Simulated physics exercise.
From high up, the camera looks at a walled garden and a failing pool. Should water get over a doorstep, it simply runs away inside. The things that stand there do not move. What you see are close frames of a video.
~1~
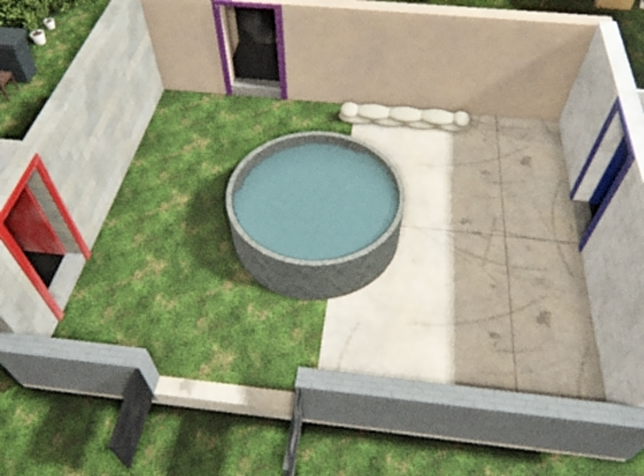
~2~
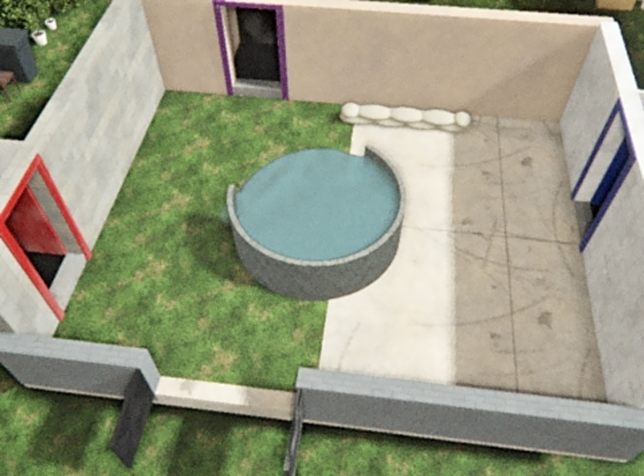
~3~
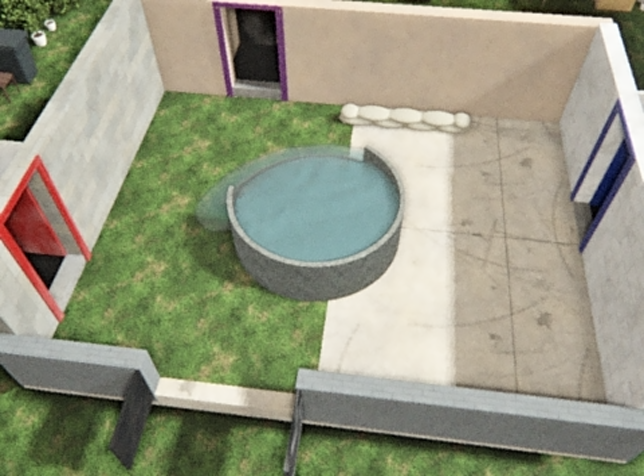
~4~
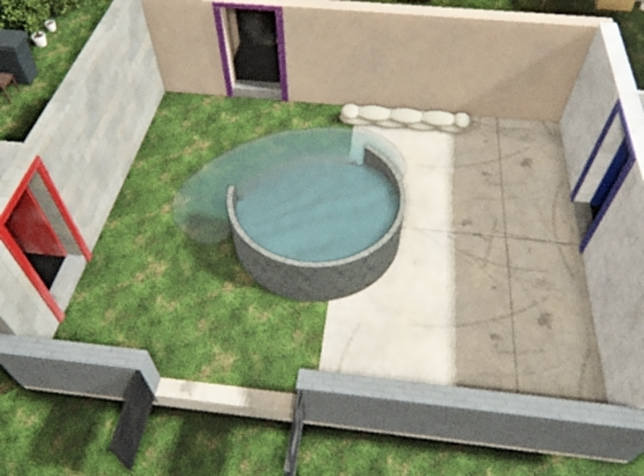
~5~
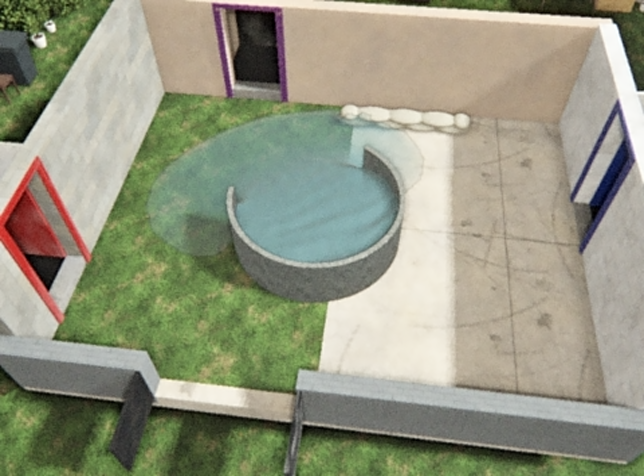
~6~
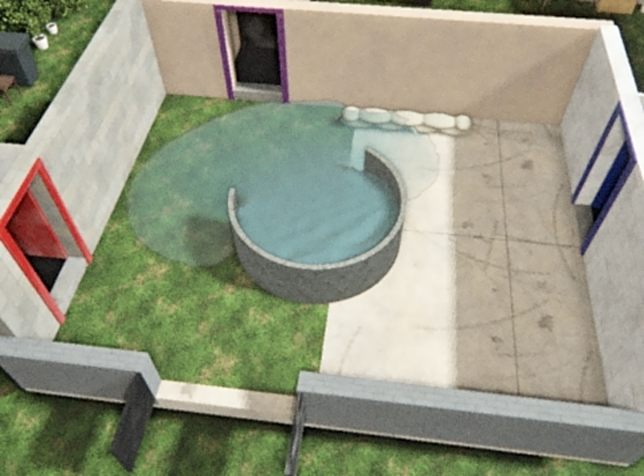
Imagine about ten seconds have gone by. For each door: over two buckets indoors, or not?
In the end blue door: Surpasses it, red door: Never surpasses it, purple door: Surpasses it.
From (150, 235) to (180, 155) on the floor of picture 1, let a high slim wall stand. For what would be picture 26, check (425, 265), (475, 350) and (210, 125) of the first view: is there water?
Reading them off in sequence: Spared, spared, swamped.
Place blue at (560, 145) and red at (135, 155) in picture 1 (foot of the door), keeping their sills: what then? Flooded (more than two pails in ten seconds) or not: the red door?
I'd say the red door beats the mark.
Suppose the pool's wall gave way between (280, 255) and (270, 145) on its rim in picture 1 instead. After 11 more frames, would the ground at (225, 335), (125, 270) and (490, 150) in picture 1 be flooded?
In the order given: Swamped, swamped and untouched.
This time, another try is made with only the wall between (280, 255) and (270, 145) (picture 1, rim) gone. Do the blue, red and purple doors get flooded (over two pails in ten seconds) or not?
Result: Blue goes past the limit; red goes past the limit; purple remains beneath it.
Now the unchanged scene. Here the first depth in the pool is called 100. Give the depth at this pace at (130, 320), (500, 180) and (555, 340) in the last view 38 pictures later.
Going in order, that's 25, 8 and 4 %.
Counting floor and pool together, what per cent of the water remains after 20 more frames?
Some 98 per cent has not gone.
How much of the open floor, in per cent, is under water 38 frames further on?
Around 90 percent of it.
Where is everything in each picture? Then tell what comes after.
In the first frame, the round pool at (316, 196) is whole and still.
In the second frame, the front is at (228, 221), out from the gap on the round pool's far side.
In the third frame, the front is at (202, 217), out from the gap on the round pool's far side.
In the fourth frame, water pours out on the round pool's far side and has run to (180, 224).
In the fifth frame, water pours out on the round pool's far side and has run to (152, 207).
In the sixth frame, water pours out on the round pool's far side and has run to (132, 203).
A moment on, water covers 35 % of the floor; the blue door not reached, the red door not reached, the purple door under two buckets in.
Next, water covers 45 % of the floor; the blue door not reached, the red door wet at the sill, nothing in, the purple door over two buckets in.
Then, water covers 60 % of the floor; the blue door under two buckets in, the red door wet at the sill, nothing in, the purple door far over two buckets in.
Later, water covers 90 % of the floor; the blue door over two buckets in, the red door wet at the sill, nothing in, the purple door far over two buckets in.
In the end, water covers 95 % of the floor; the blue door over two buckets in, the red door under two buckets in, the purple door far over two buckets in.
